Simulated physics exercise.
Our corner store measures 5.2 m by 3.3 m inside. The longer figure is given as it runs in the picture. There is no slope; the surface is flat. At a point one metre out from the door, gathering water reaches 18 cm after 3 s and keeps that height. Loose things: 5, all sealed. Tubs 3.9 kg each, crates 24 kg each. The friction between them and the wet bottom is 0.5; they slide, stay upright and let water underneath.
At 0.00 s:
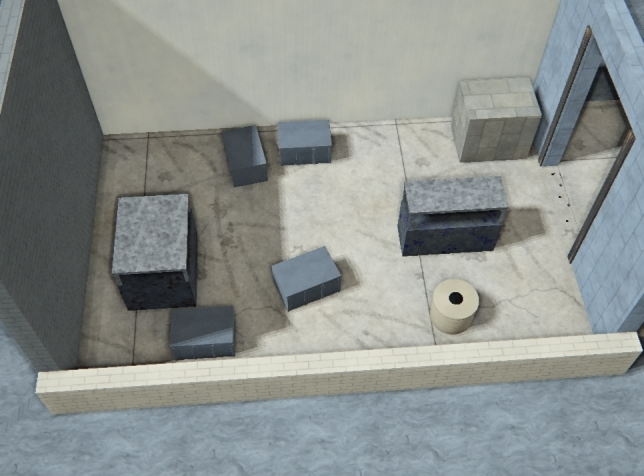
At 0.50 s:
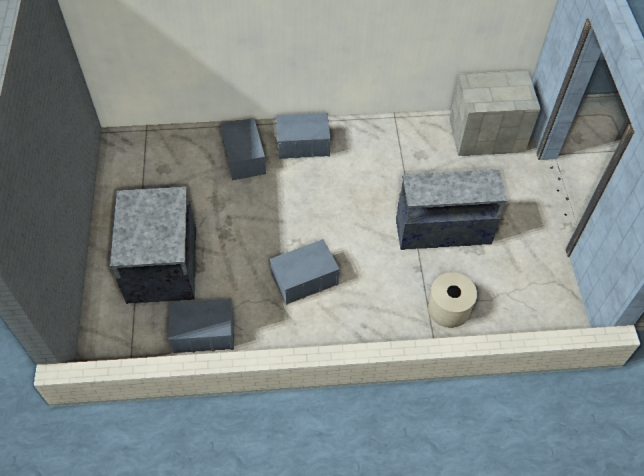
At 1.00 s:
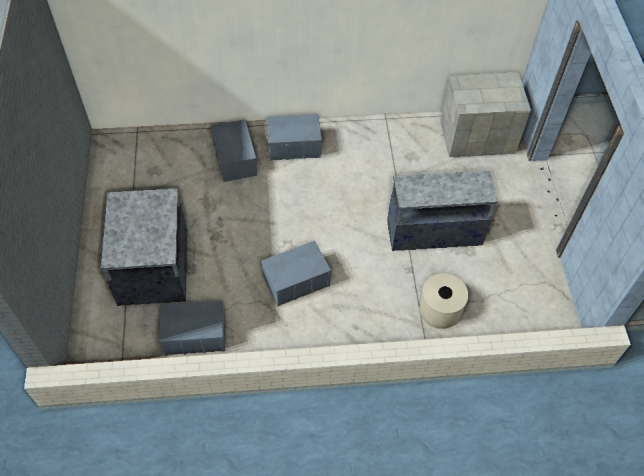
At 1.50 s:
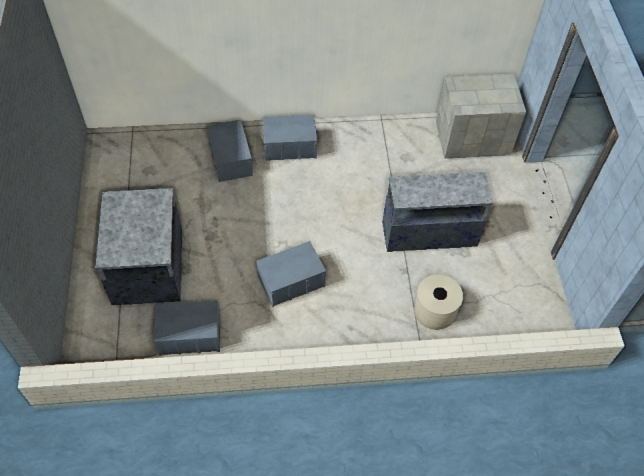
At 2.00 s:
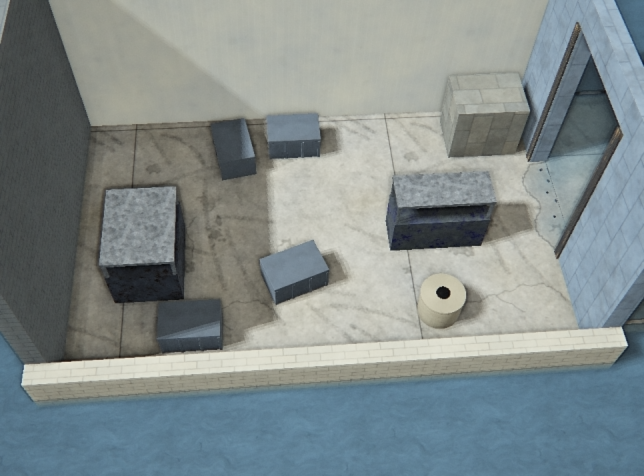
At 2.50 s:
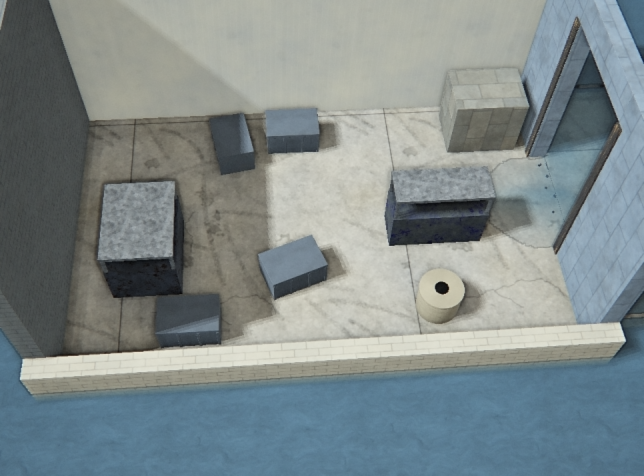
In a small walled room with blocks and a round tub on its pale floor, nothing inside shifted as water appeared beyond the right-hand doorway, then crept in and spread a little over the floor.
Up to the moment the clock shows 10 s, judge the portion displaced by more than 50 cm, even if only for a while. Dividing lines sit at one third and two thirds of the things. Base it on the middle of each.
My call: Fewer than a third of them.
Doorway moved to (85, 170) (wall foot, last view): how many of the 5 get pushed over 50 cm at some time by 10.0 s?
Then it comes to 3 of them.
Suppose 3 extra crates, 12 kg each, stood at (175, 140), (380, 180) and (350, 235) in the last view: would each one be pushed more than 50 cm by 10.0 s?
Respectively, lower, higher and lower.
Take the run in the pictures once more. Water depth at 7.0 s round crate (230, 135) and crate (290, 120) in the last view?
Depth approx. 4 cm / 7 cm.
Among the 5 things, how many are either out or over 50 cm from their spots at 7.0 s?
Tally: 1.
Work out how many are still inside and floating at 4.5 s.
It comes to 0 of them.
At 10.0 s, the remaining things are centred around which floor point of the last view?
Around (252, 242).
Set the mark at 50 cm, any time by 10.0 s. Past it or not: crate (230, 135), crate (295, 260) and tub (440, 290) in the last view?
Taking them in that order, the first is within the limit, the second within the limit and the third beyond the limit.
After 3.5 s 0 of 5 are over 50 cm from their spots; 0 afloat.
After 4.5 s 0 of 5 are over 50 cm from their spots; 0 afloat.
After 7.0 s 1 of 5 are over 50 cm from their spots; 1 afloat.
After 10.0 s 1 of 5 are over 50 cm from their spots, and 1 have been at some point; 1 afloat.
